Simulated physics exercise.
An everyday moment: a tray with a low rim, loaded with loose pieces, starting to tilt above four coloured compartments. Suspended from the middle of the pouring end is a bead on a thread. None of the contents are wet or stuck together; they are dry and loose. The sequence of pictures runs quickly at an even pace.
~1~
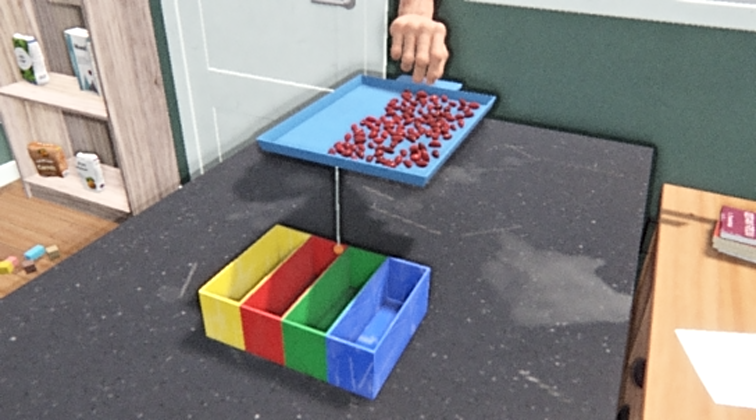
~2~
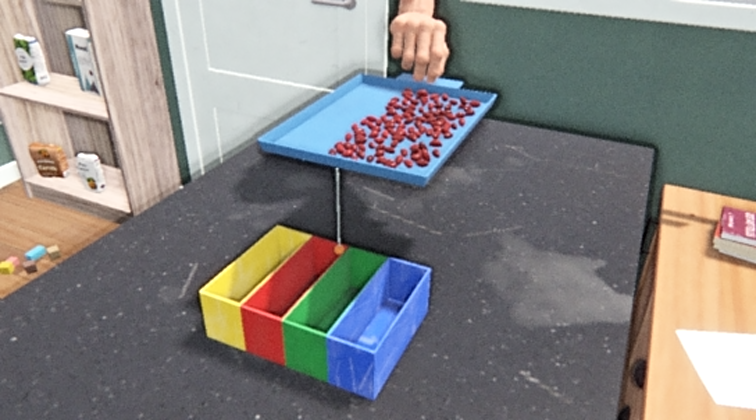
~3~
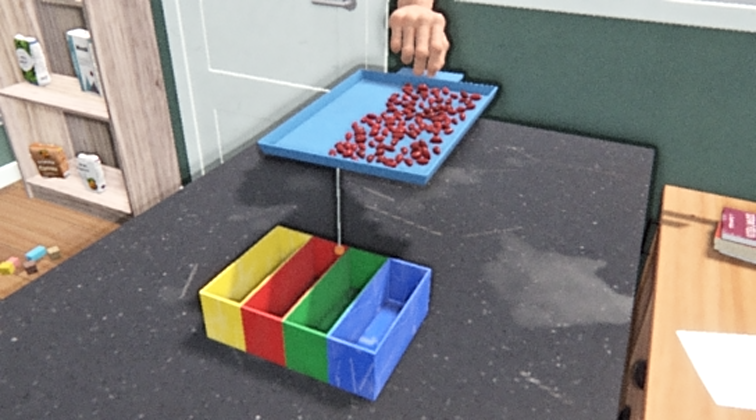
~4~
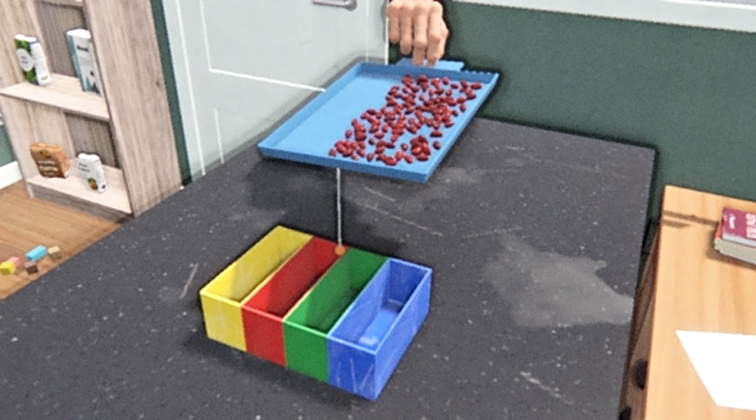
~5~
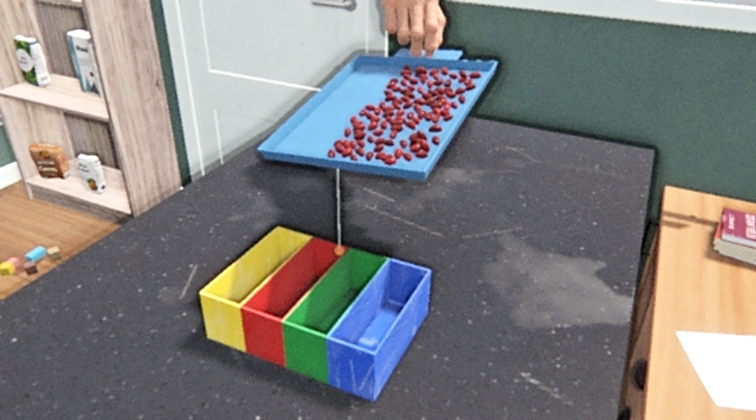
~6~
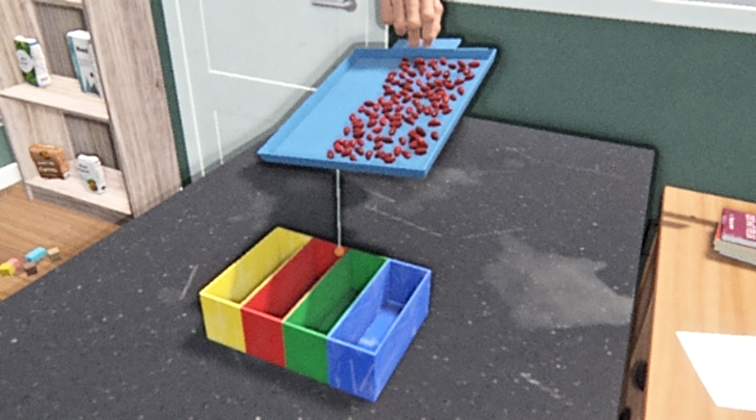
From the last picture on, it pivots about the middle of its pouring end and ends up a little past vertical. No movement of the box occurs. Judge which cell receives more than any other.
The yellow cell receives the most.
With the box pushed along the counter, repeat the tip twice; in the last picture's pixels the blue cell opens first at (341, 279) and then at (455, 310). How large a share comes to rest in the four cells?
100 % for the first, 20 % for the second.
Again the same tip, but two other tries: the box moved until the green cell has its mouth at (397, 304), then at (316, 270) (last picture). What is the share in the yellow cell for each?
I'd say about 20 percent, followed by about 20 percent.
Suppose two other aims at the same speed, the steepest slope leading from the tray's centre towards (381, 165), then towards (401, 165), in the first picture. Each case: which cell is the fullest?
The first time it's the cell in blue, the second time it's that blue cell.
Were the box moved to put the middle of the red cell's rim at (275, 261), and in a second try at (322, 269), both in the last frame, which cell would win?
Try 1 - the red cell; try 2 - the yellow one.
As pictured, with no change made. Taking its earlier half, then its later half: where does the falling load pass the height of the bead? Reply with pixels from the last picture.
First half (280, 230); second half (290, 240).
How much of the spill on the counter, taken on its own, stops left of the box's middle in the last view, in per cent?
It works out to some 80 per cent.
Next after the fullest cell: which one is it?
In second place: The red cell.
Shortly afterwards, tray tipped steeply; all but a few on the tray; a little falling or outside the box.
Next, tray tipped right over; the bulk on the tray; a little in the yellow cell; only a few in the red cell; only a few in the green cell; a little falling or outside the box.
Some moments later, tray tipped past a quarter turn; near half in the yellow cell; near a quarter in the red cell; a little in the green cell; only a few in the blue cell; near a quarter falling or outside the box.
In the end, tray tipped past a quarter turn; near half in the yellow cell; near a quarter in the red cell; a little in the green cell; only a few in the blue cell; near a quarter outside the box.
